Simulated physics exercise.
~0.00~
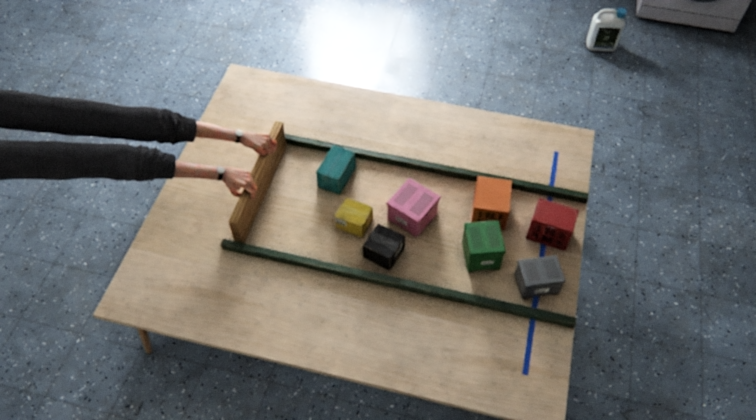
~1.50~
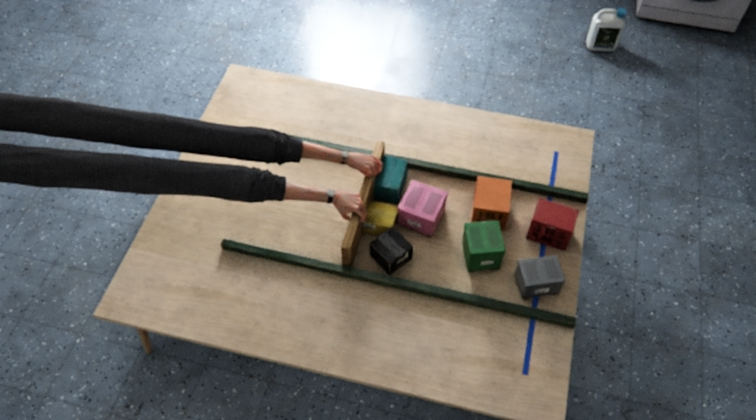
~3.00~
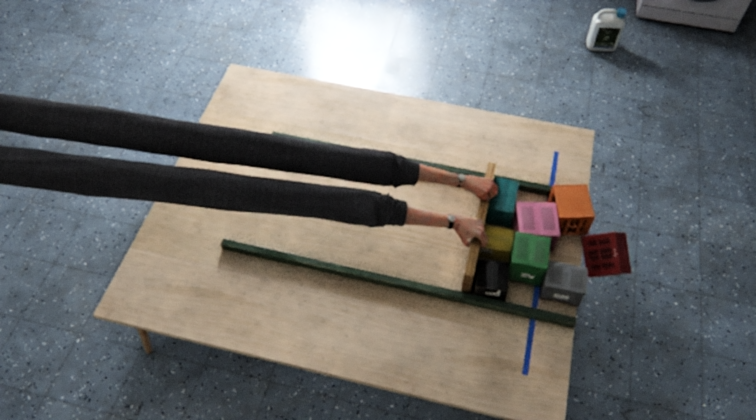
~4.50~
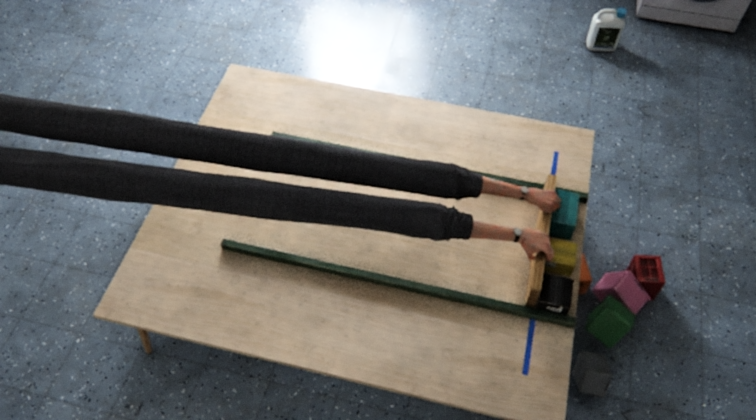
The footage shows two hands pushing a wooden plank rightward between two dark battens on a table, gathering coloured boxes ahead of it until the pink, green, orange, grey and red ones drop off the right edge, while the turquoise, yellow and black ones stay on beside the plank.
